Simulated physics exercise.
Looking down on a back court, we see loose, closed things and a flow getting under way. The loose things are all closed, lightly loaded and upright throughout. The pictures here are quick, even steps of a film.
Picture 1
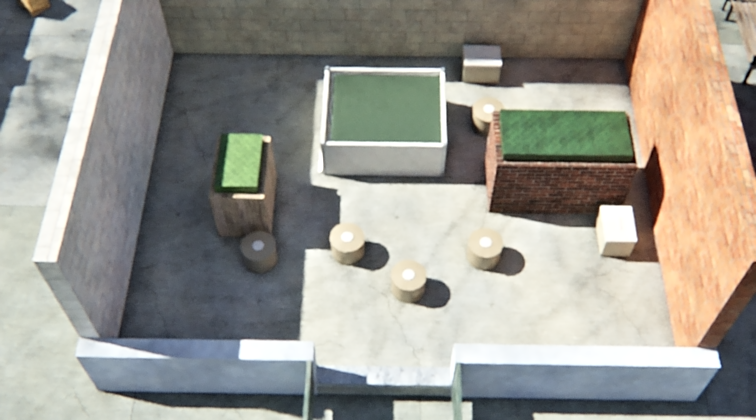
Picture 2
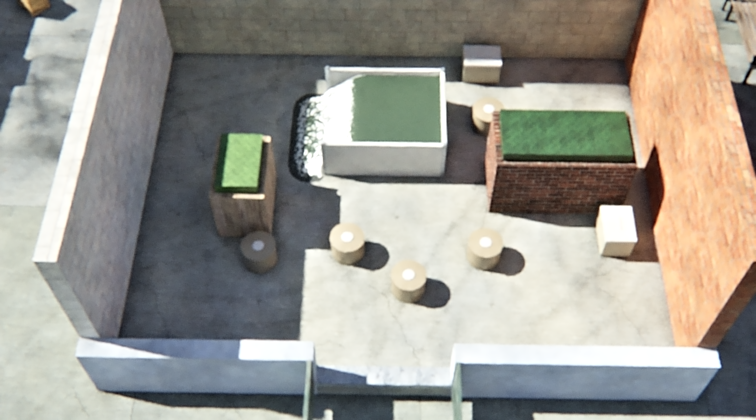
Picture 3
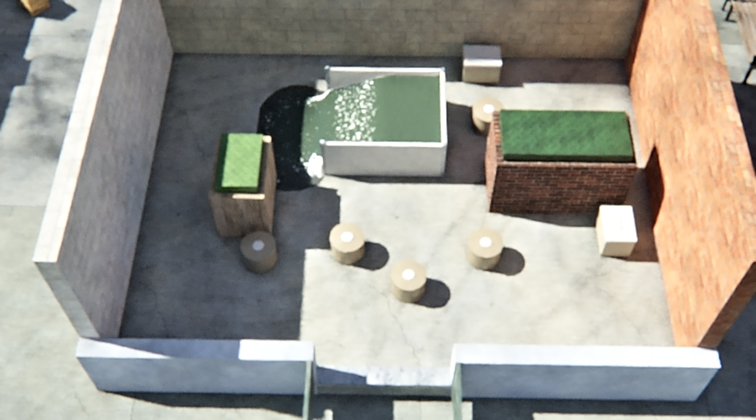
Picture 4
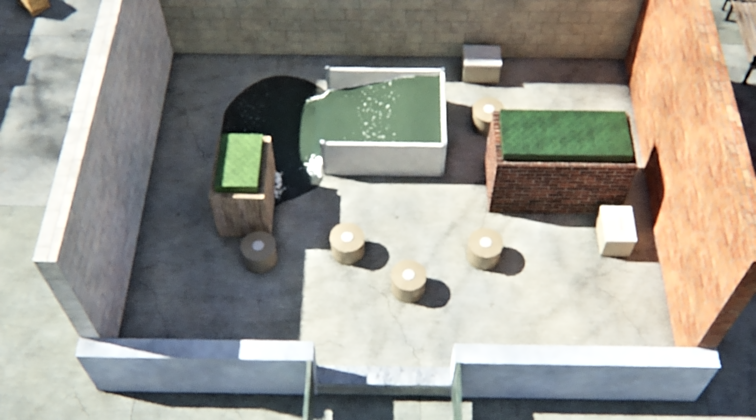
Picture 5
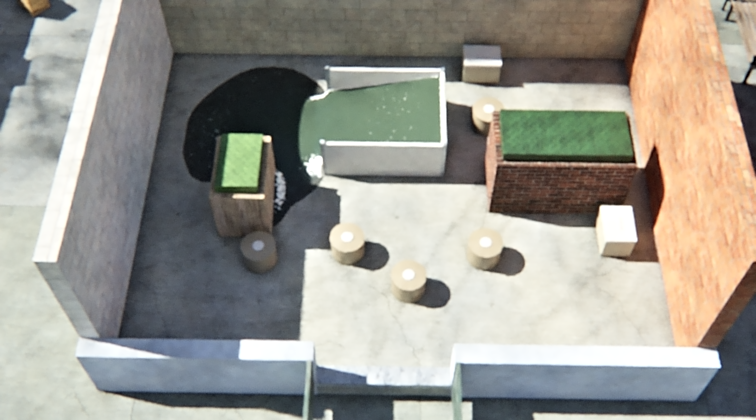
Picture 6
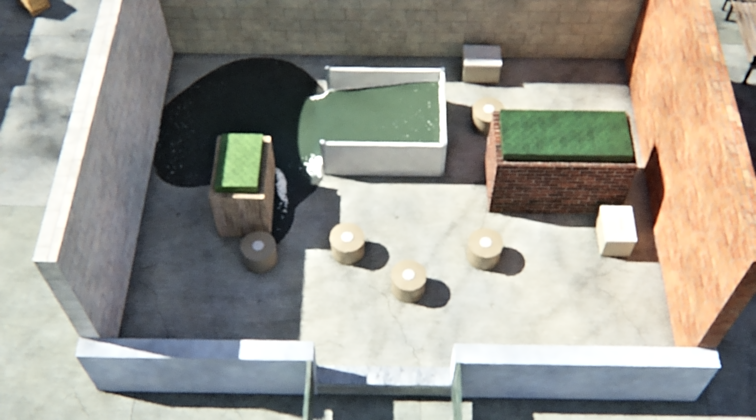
Walled back court seen from above, dark liquid pouring from a white tank's left side and spreading around a grass-topped block.
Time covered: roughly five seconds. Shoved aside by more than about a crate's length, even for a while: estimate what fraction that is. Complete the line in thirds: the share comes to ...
The share comes to less than a third.
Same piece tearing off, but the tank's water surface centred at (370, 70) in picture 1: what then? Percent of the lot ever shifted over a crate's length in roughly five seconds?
Close to 0 %.
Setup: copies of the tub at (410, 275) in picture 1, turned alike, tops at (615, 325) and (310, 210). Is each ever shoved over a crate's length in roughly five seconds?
One after the other: Never so far, short of that.
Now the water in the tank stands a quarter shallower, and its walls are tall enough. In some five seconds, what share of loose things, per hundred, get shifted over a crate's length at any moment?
0 per cent.
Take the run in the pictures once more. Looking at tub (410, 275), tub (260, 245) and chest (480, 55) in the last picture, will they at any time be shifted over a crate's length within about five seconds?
Well, in the order you gave them, the first stayed under the mark, the second stayed under the mark, and the third went the distance.
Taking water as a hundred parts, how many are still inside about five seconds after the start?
Looks like about 96 per cent of the water.
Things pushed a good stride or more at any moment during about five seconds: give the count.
Count: 1.
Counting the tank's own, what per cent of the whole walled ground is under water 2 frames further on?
My guess is around 25 per cent.
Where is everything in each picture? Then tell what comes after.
The first frame shows a tub at (489, 109) rests on the ground; a chest at (619, 223) rests on the ground; 0 of 7 have shifted.
The second frame shows a tub at (489, 109), on the bottom; a chest at (619, 223) rests on the ground; 0 of 7 have shifted.
The third frame shows a tub at (489, 109) rests on the ground; a chest at (619, 223) rests on the ground; 0 of 7 have shifted.
The fourth frame shows a tub at (489, 109) rests on the ground; a chest at (619, 223) rests on the ground; 0 of 7 have shifted.
The fifth frame shows a tub at (489, 109) rests on the ground; a chest at (619, 223), on the bottom; 0 of 7 have shifted.
The sixth frame shows a tub at (489, 109), on the bottom; a chest at (619, 223) rests on the ground; 0 of 7 have shifted.
A moment on, 0 of 7 are well off their spots; 0 afloat.
Next, 0 of 7 are well off their spots; 0 afloat.
Later, 0 of 7 are well off their spots; 0 afloat.
In the end, 1 of 7 are well off their spots, and 1 have been at some point; 0 afloat.
